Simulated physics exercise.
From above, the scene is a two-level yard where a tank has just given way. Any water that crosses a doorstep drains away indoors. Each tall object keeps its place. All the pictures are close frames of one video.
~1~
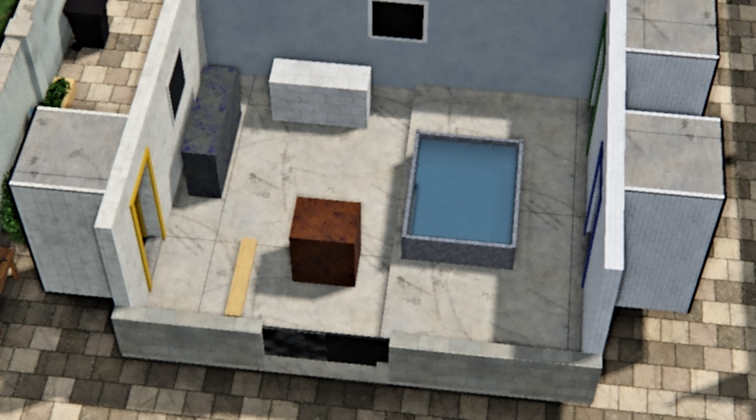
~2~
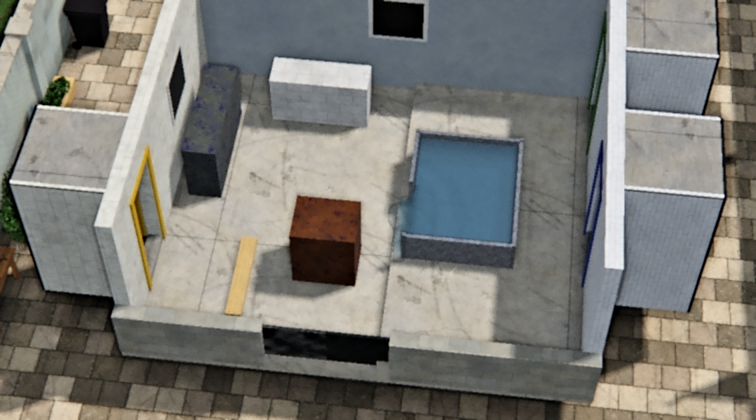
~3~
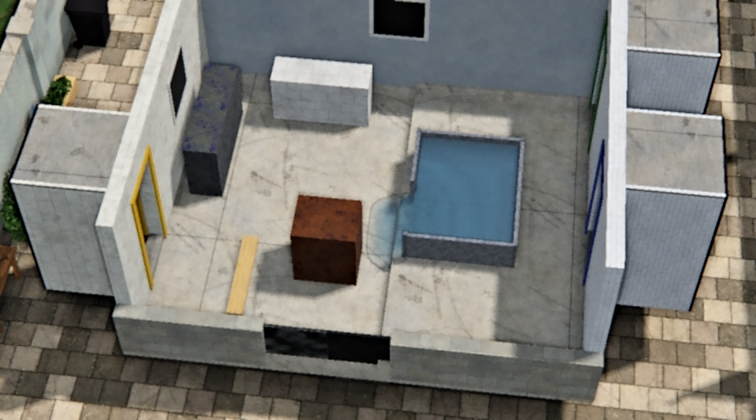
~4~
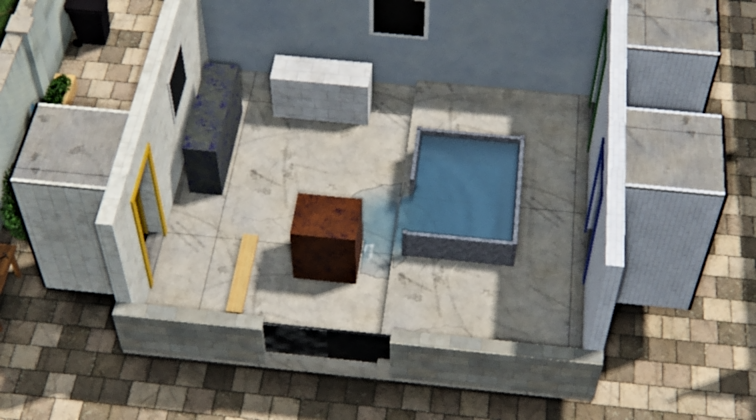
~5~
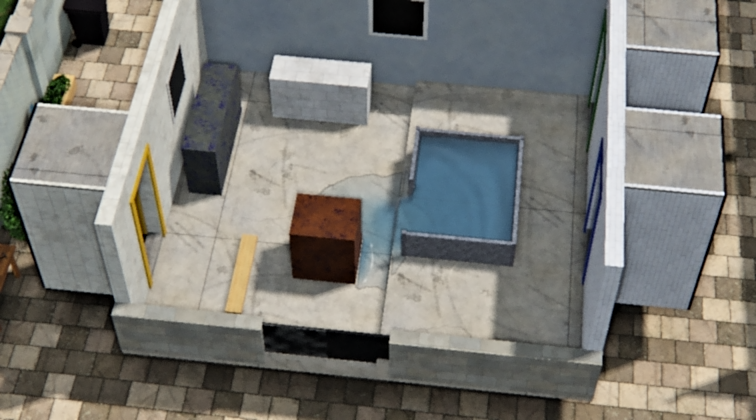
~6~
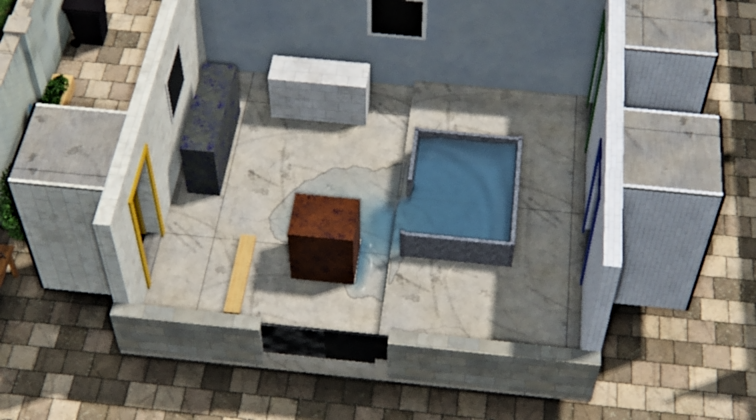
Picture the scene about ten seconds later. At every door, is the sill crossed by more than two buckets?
The yellow door is not swamped; the green door is not swamped; the blue door is not swamped.
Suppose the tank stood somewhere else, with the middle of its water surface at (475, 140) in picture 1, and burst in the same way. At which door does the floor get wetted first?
That's the yellow one.
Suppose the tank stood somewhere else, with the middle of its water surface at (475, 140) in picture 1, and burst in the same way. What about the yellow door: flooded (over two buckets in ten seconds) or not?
The yellow door passes that mark.
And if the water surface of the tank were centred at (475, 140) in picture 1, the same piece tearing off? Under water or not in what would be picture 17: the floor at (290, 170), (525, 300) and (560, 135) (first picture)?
Soaked, spared, spared.
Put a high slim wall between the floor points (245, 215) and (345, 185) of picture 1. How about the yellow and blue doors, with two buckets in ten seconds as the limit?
Note - yellow door inundated / blue door safe.
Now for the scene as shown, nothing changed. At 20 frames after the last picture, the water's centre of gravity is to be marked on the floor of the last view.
Close to (336, 211), I reckon.
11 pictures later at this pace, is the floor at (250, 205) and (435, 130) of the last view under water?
Taking them as listed, I'd call them soaked and not wet.
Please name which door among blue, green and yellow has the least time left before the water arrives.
It would be the one in yellow.
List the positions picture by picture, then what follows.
Still water in the tank at (464, 191), in the first frame.
Water pours out at (409, 223) and has run to (401, 200), in the second frame.
The front is at (376, 208), out from the gap at (410, 224), in the third frame.
The front is at a hidden place, out from the gap at (410, 222), in the fourth frame.
Water pours out at (409, 222) and has run to a hidden place, in the fifth frame.
Water pours out at (408, 222) and has run to (275, 218), in the sixth frame.
A moment on, water covers 20 % of the floor; the yellow door not reached, the green door not reached, the blue door not reached.
Next, water covers 30 % of the floor; the yellow door wet at the sill, nothing in, the green door not reached, the blue door not reached.
Then, water covers 45 % of the floor; the yellow door wet at the sill, nothing in, the green door not reached, the blue door not reached.
Later, water covers 60 % of the floor; the yellow door wet at the sill, nothing in, the green door not reached, the blue door not reached.
In the end, water covers 55 % of the floor; the yellow door under two buckets in, the green door not reached, the blue door not reached.
